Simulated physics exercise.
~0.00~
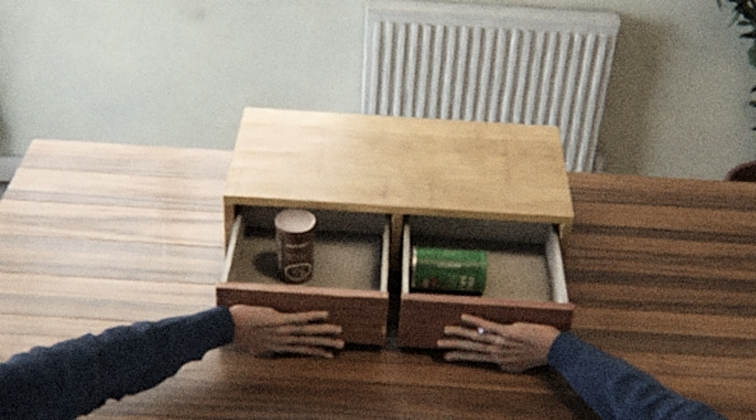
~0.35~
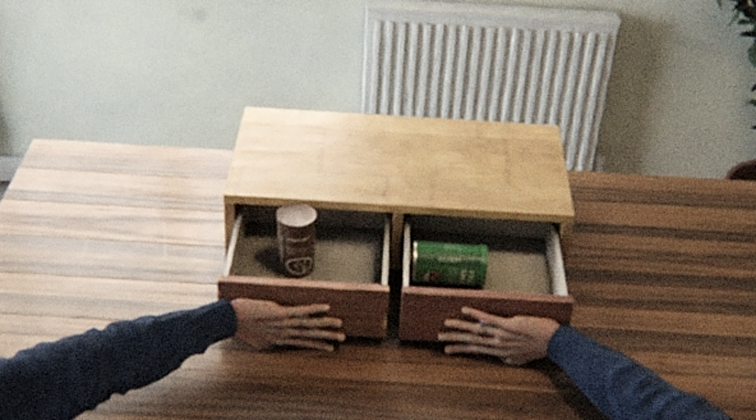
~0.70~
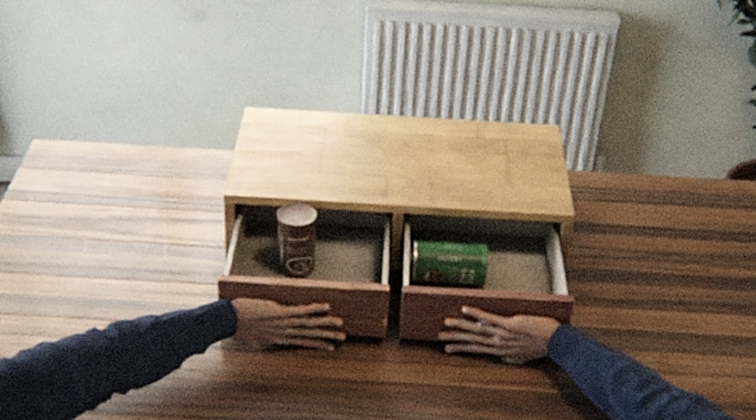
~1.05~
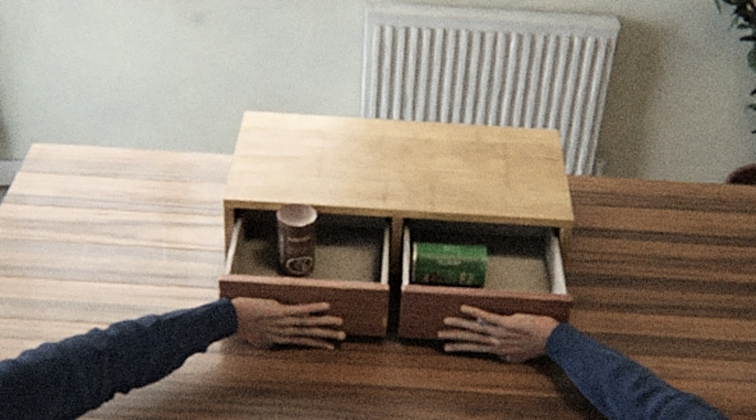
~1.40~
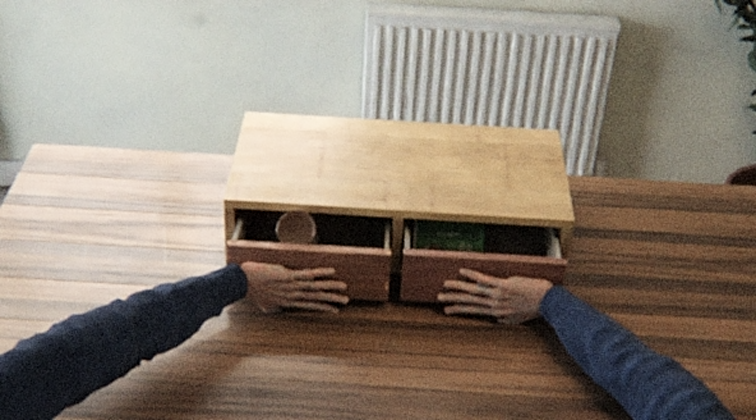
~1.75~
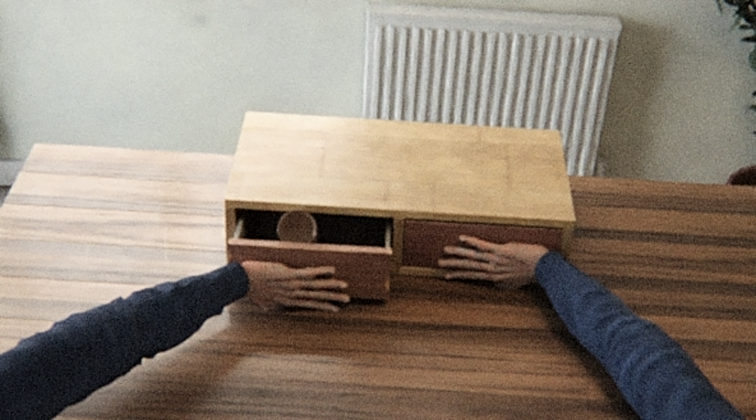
Two drawers holding tins slide inward under two hands; the right shuts, the left stays ajar.
